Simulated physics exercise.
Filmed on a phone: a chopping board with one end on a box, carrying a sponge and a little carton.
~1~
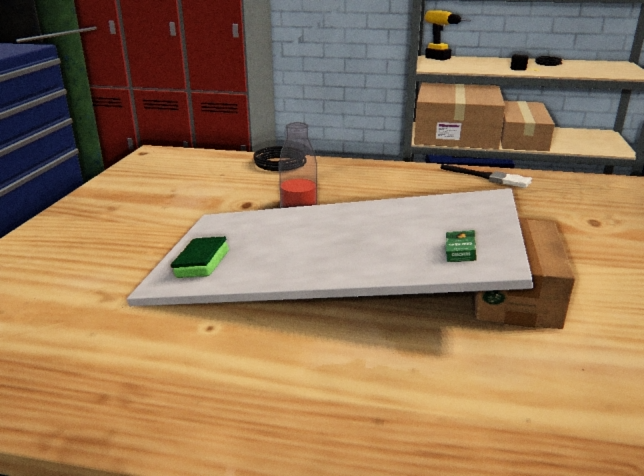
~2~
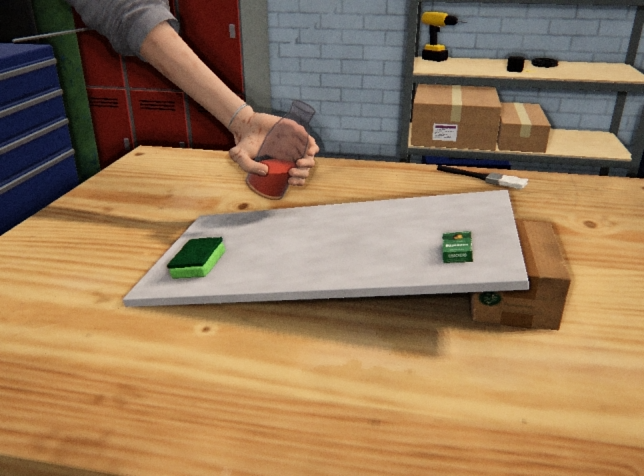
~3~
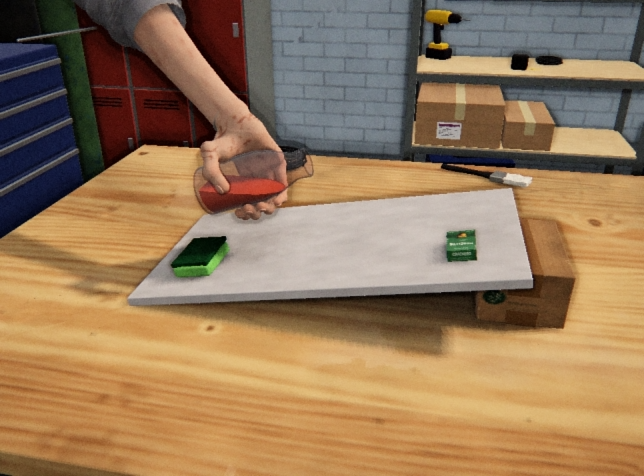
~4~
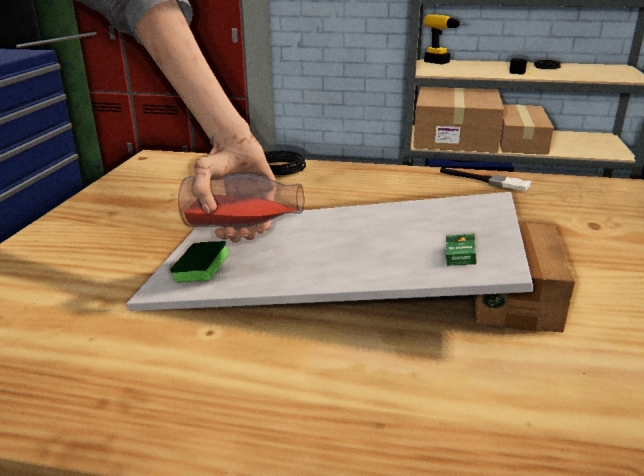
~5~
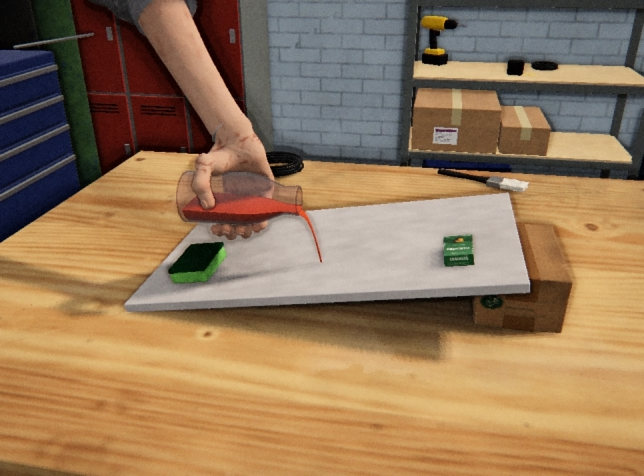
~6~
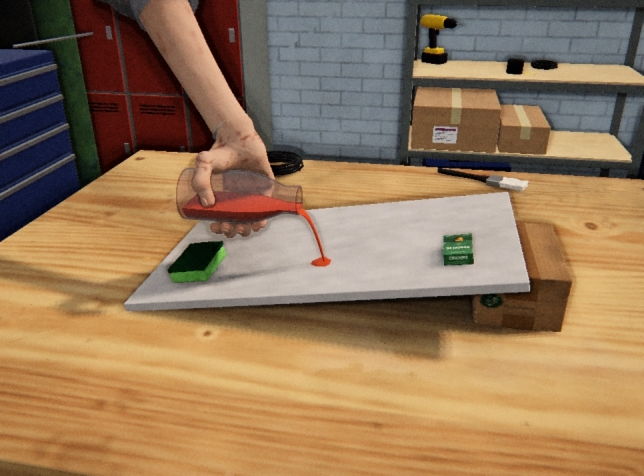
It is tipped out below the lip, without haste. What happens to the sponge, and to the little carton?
The sponge gets wet and the little carton stays dry.
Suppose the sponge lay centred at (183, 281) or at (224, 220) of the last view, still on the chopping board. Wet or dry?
First it ends up in the puddle, then it remains untouched.
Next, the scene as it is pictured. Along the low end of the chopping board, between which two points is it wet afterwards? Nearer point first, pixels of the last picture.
From about (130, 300) to (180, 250).
Shortly, it runs down to the left; the sponge is still dry; the little carton is still dry.
Then, it runs down to the left and off the end; the sponge is wet along its edge; the little carton is still dry.
At the finish, it runs down to the left and off the end; the sponge is wet along its edge; the little carton is still dry.
